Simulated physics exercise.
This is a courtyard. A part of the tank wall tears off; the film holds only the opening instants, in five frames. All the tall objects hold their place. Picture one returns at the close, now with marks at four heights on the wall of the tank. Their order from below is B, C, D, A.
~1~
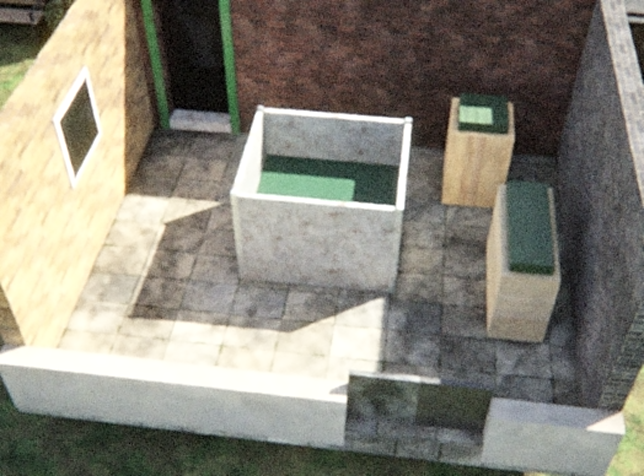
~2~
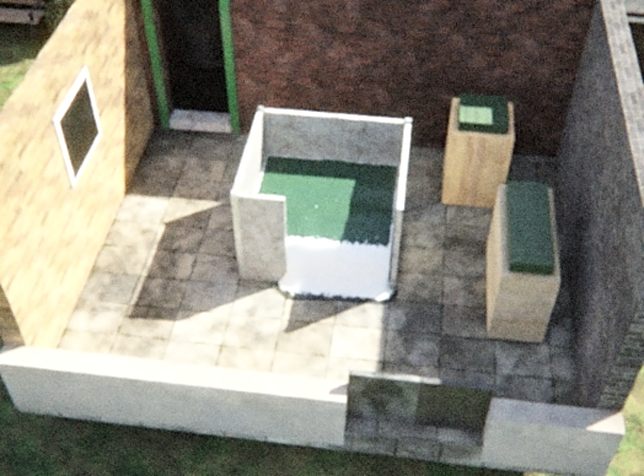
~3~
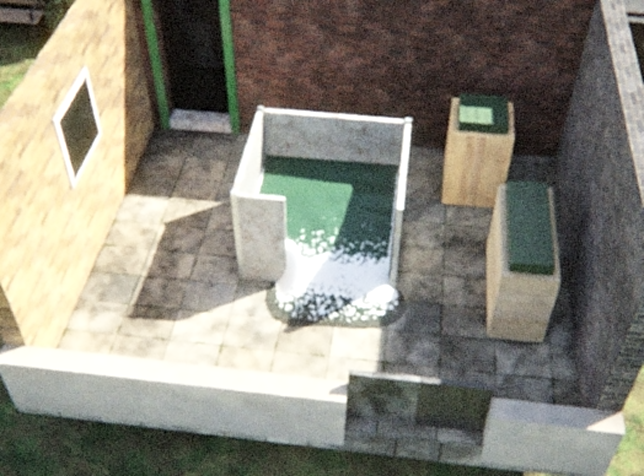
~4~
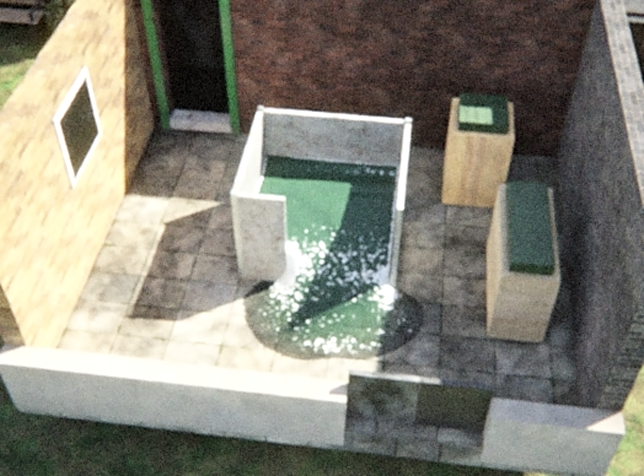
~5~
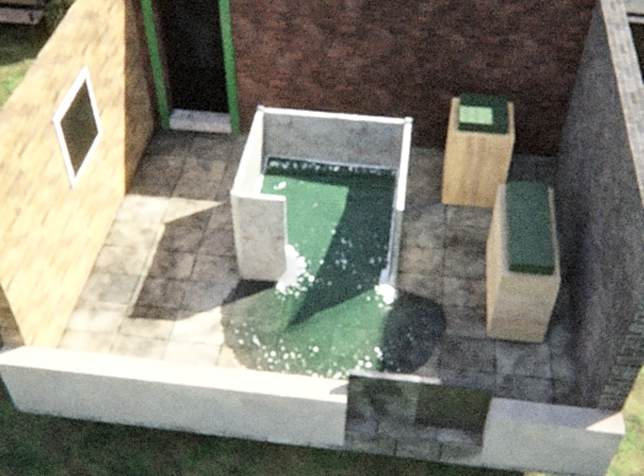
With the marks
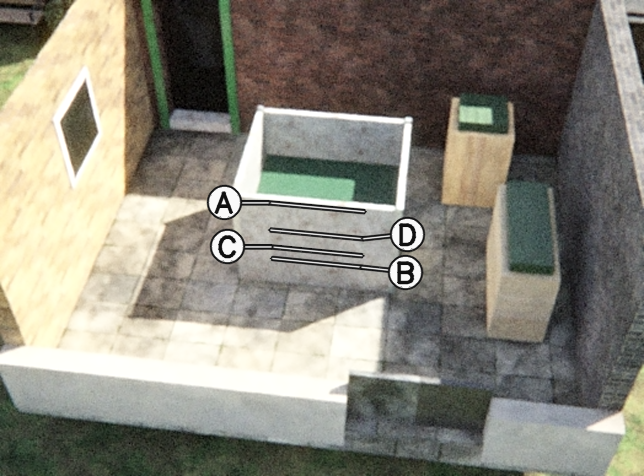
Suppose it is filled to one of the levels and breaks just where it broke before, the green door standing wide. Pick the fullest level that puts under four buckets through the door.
Choose D.
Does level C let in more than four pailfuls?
No, not at all.
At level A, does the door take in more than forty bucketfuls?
No, less.
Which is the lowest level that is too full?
That would be A.
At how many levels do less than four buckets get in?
Three of them.
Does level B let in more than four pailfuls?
No, not at all.
On the marked copy, A at (316, 207); B at (316, 262); C at (316, 251); D at (316, 234); from the bottom up B, C, D, A.
With A, about 13 bucketfuls get in.
With B, nothing gets over.
With C, nothing gets over.
With D, a bucket or two gets in.
